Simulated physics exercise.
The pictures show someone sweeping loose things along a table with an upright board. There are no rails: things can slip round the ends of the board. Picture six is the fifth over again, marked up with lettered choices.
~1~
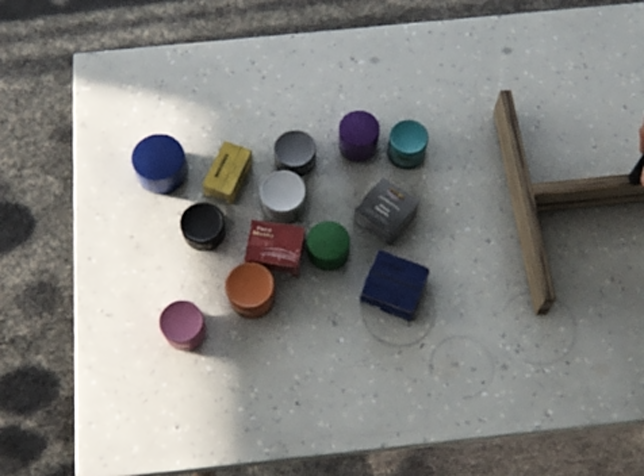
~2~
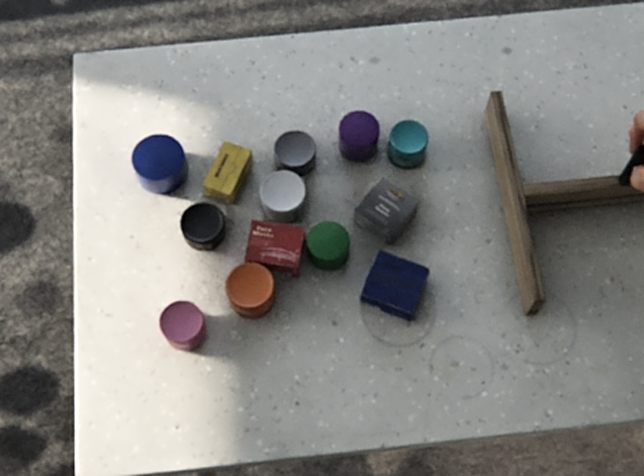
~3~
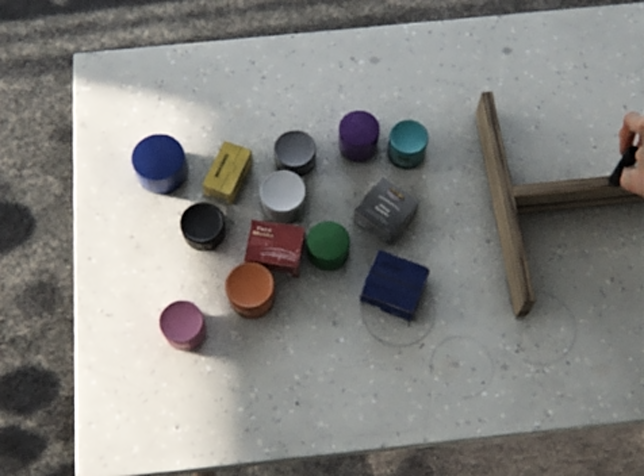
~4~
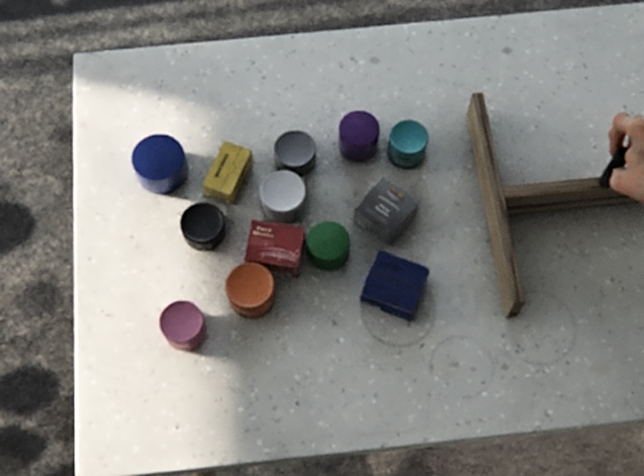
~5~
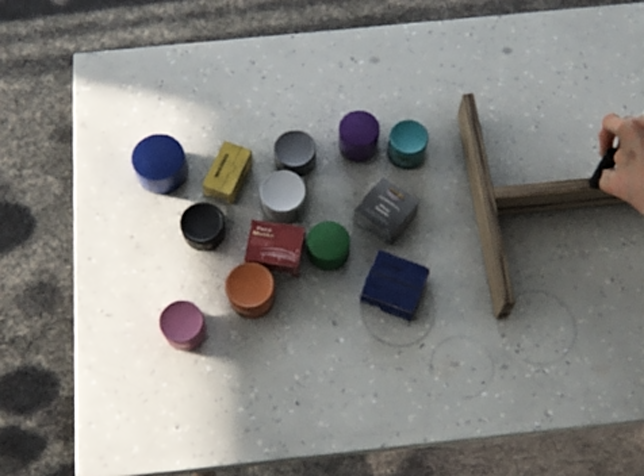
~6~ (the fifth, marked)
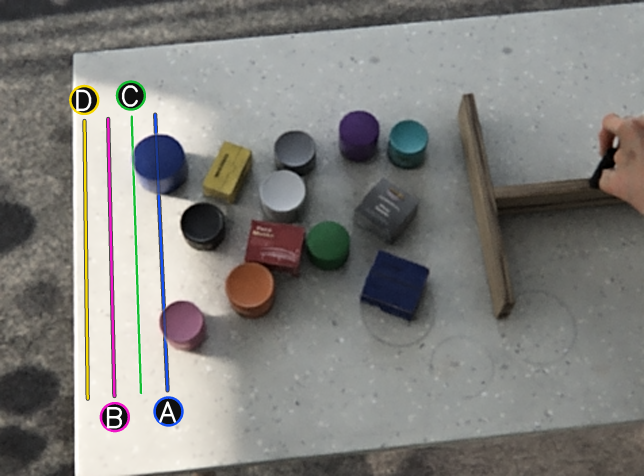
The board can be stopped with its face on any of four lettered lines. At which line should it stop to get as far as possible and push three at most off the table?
Up to line A.
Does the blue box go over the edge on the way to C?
No.
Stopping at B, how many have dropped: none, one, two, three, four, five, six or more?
In all, six or more.
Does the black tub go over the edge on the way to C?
Yes.
On the marked copy, A at (161, 244); B at (111, 249); C at (136, 246); D at (86, 251).
Following A. Soon after the start, board (371, 205); purple pot (328, 133); blue box (346, 295).
Later, board (255, 216); blue pot (110, 159); black tub (141, 231).
In the end, board (160, 226); blue pot over the edge; black tub over the edge; three fallen.
As for the rest, B drops seven; C drops six; D drops twelve.
